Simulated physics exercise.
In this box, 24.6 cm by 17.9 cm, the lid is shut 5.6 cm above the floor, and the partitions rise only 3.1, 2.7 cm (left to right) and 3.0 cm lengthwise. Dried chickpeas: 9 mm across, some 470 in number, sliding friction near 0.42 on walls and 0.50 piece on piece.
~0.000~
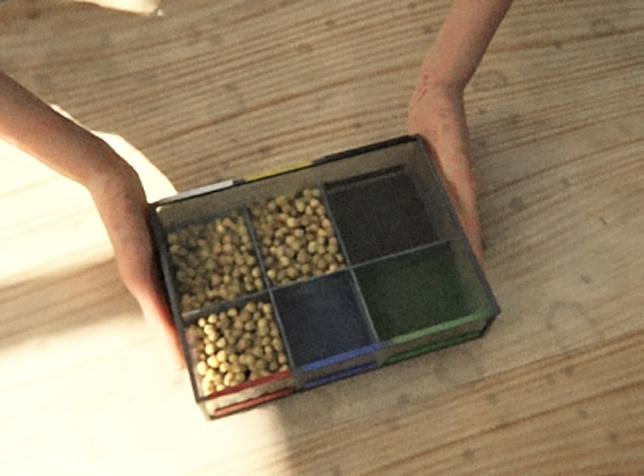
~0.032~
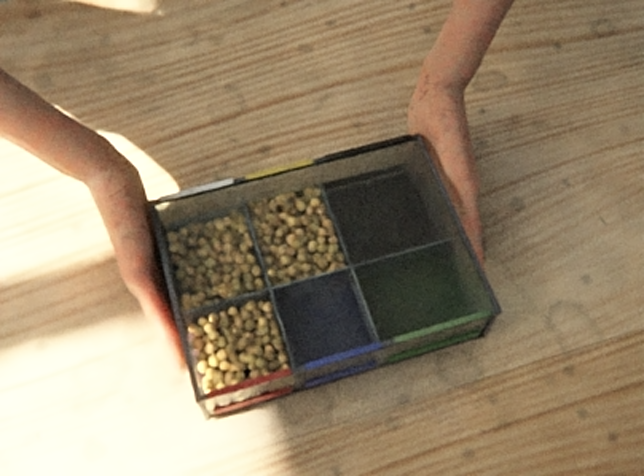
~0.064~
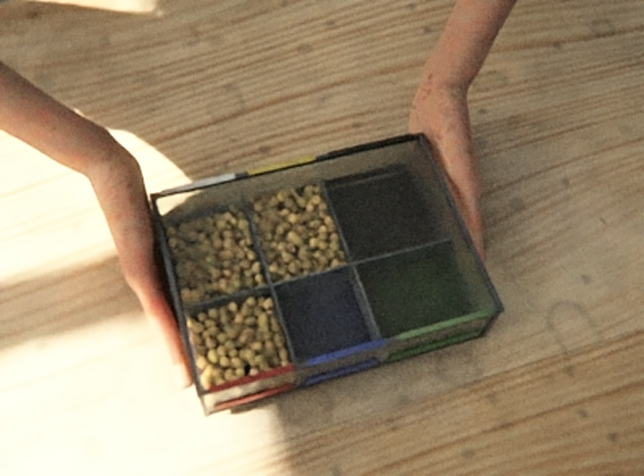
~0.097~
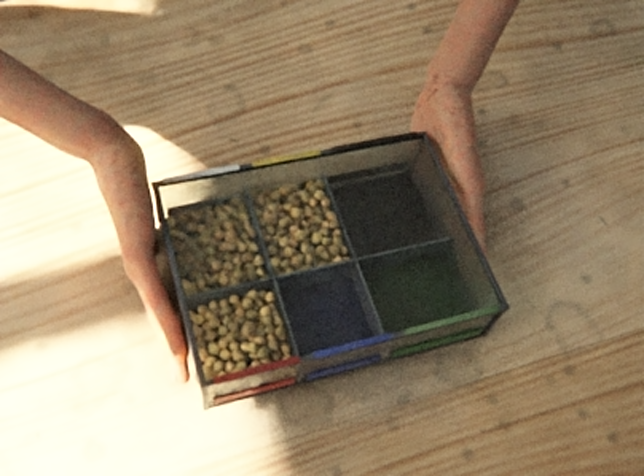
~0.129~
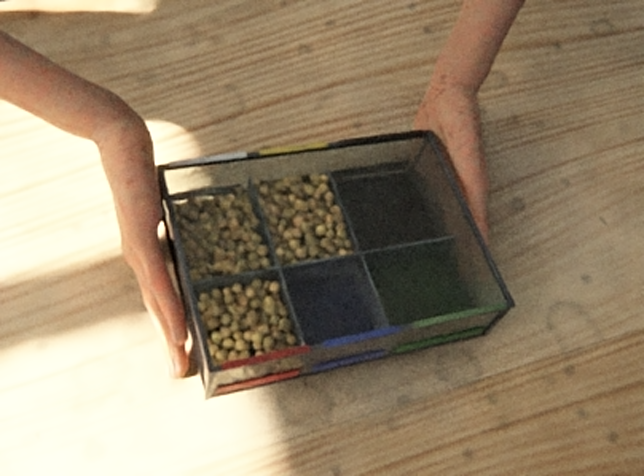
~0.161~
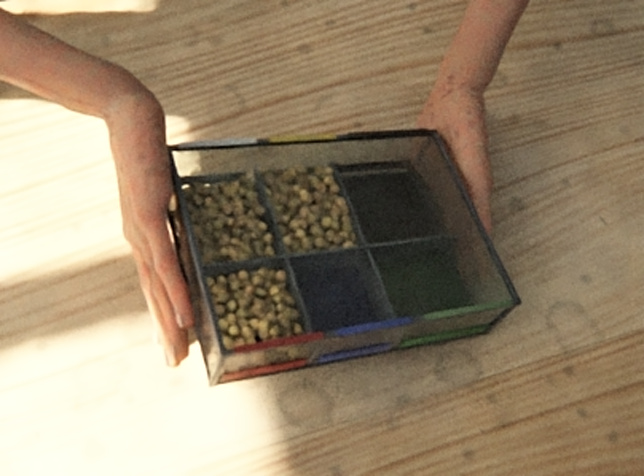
Two hands tilting a clear six-compartment box on a wooden table, dried chickpeas filling three left-hand sections beside empty ones.
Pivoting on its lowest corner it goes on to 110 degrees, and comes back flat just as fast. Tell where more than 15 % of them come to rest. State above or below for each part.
Red compartment: Below. Blue compartment: Below. Green compartment: Above. Yellow compartment: Below. White compartment: Below. Black compartment: Above.
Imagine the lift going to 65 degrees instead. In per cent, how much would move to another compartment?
I'd estimate around 45 per cent.
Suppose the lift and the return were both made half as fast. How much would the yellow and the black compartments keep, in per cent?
Yellow = 0 %; black = 70 %.
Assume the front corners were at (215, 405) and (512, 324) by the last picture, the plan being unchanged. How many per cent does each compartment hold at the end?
Red 25; blue 25; green 45; yellow 0; white 0; black 0.
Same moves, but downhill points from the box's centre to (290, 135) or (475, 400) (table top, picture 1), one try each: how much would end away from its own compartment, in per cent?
40 and 70 %.
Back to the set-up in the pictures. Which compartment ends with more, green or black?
More ends up in the black one.
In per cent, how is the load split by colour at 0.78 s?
Shares - red: 20, blue: 10, green: 5, yellow: 30, white: 15, black: 25.
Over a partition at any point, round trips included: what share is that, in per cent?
Close to 95 in a hundred.
Then, at 0.78 s, tilt 110 degrees; red 20 %, blue 10 %, green 5 %, yellow 30 %, white 15 %, black 25 %.
Then, at 1.19 s, tilt 49 degrees; green 30 %, yellow 5 %, black 65 %.
After 1.69 s, tilt 0 degrees; green 30 %, yellow 5 %, black 65 %.
In the end, at 2.2 s, red 0 %, blue 0 %, green 30 %, yellow 5 %, white 0 %, black 65 %.
